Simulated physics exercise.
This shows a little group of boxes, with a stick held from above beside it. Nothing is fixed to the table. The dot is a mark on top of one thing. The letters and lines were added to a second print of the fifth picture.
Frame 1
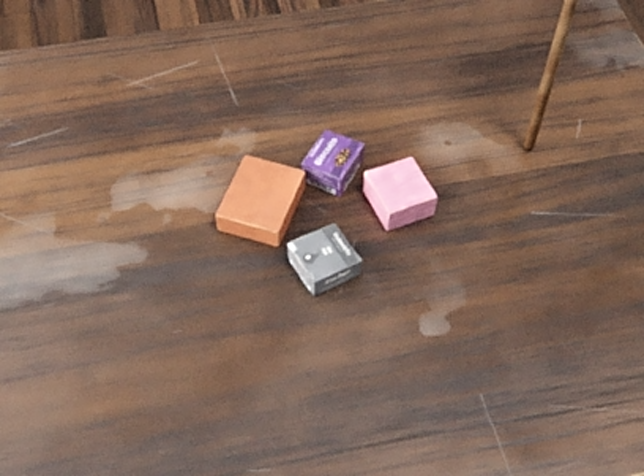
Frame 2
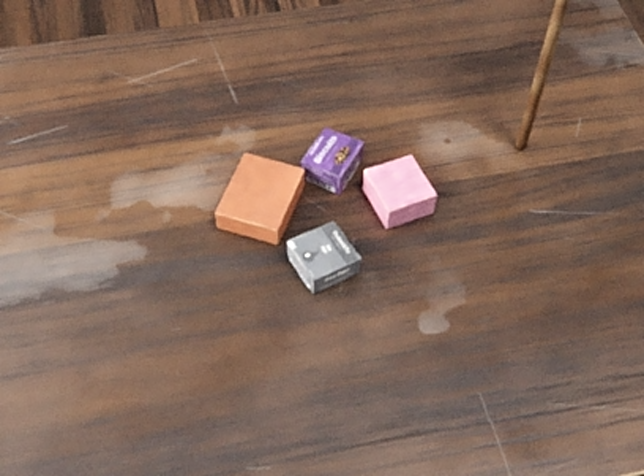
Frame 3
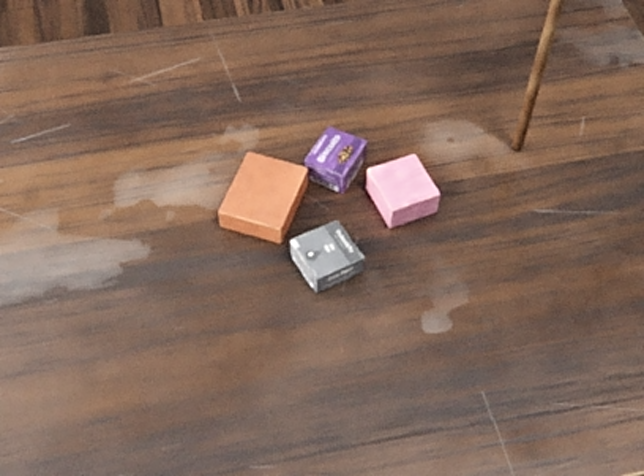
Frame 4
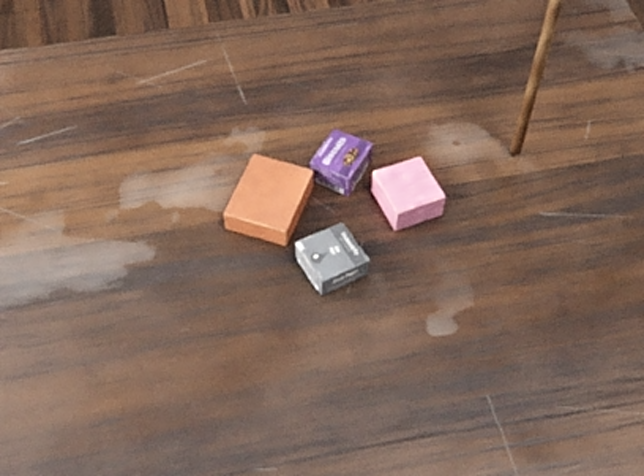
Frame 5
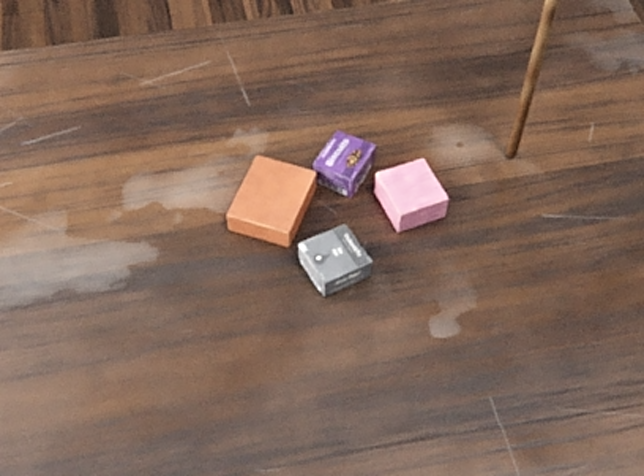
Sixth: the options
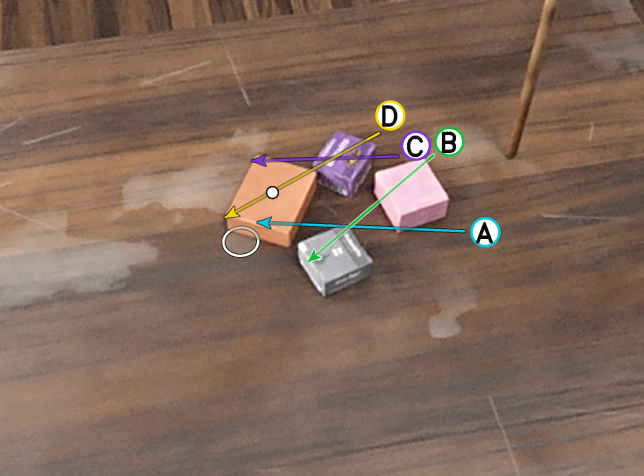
On a scuffed wooden tabletop, four small boxes in orange, purple, pink and grey sat still in a loose cluster, while a thin stick held upright to their right shifted very slightly left toward them.
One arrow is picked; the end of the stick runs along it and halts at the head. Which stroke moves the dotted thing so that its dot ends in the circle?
Take D.
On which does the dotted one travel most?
That is D.
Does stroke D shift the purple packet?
Yes.
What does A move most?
It is the orange block.
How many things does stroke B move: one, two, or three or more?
It moves two.
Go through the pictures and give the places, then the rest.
The first picture shows purple packet (333, 163); grey packet (324, 259); orange block (262, 201).
The second picture shows orange block (261, 198); pink block (399, 191).
The third picture shows purple packet (336, 160); grey packet (327, 256).
The fourth picture shows orange block (270, 200); pink block (408, 193).
The fifth picture shows purple packet (344, 164); grey packet (335, 260); orange block (273, 201).
On the marked copy, A from (464, 231) to (258, 223); B from (433, 155) to (308, 262); C from (398, 156) to (253, 161); D from (379, 133) to (225, 218); the ring at (241, 242); the white dot at (272, 193).
Following D. Soon after the start, foot of the stick (326, 163); orange block (267, 211); purple packet (335, 179).
Later, foot of the stick (271, 194); orange block (256, 224); purple packet (334, 185).
In the end, foot of the stick (226, 219); orange block (240, 249); purple packet (334, 185); the dot on the orange block is in the ring.
As for the rest, A leaves the dotted thing at (241, 189); B leaves the dotted thing at (273, 201); C leaves the dotted thing at (260, 212).
